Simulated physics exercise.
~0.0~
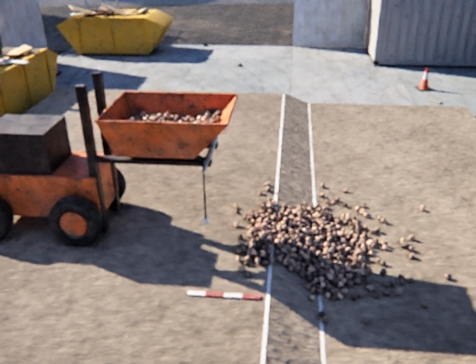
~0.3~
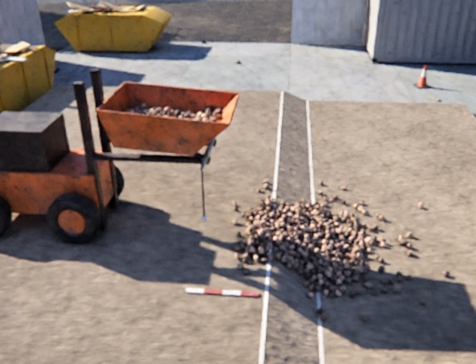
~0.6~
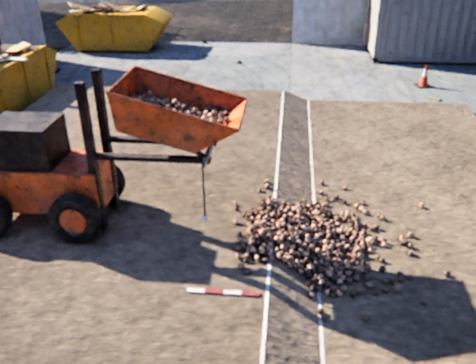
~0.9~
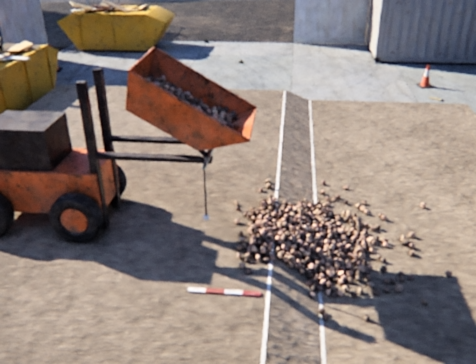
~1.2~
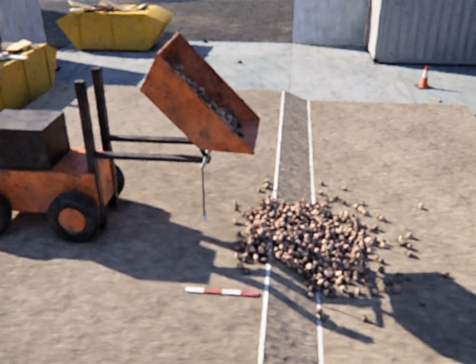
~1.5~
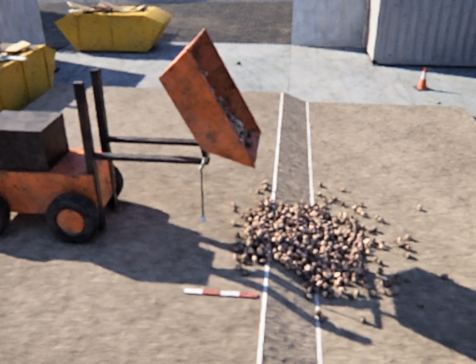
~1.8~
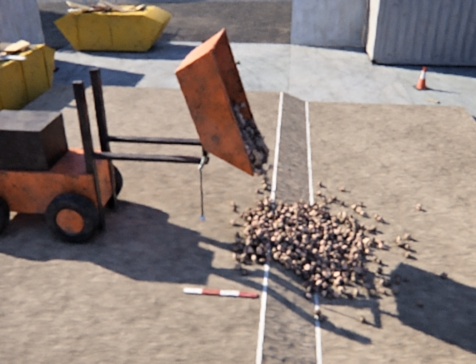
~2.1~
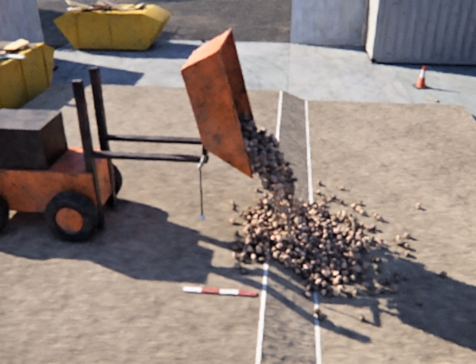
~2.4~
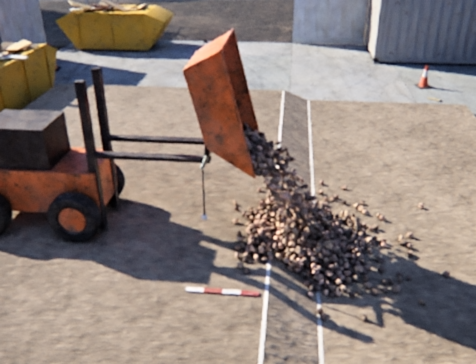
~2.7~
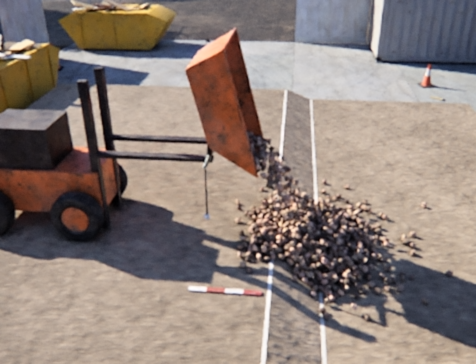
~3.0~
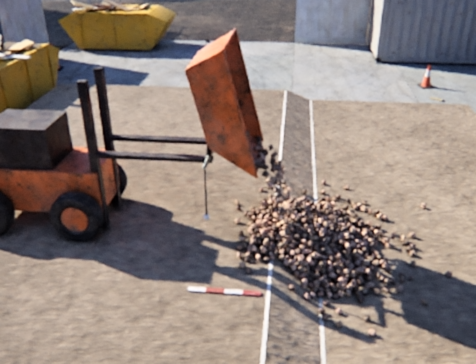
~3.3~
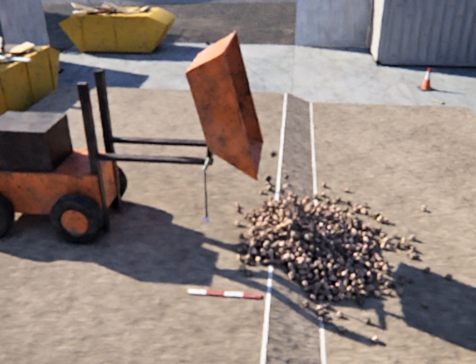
To begin with, an orange forklift-like vehicle on the left holds a raised orange skip of brownish stones, while a loose heap of similar stones already lies across a strip marked by two white lines. The skip tips steadily forward to the right, its load staying inside at first. Once it is steeply tilted, stones spill over the lower lip and pour onto the heap. The skip then holds still while the stream thins to a few last stones. It ends up emptied, still tilted, above a larger heap spread across both lines.
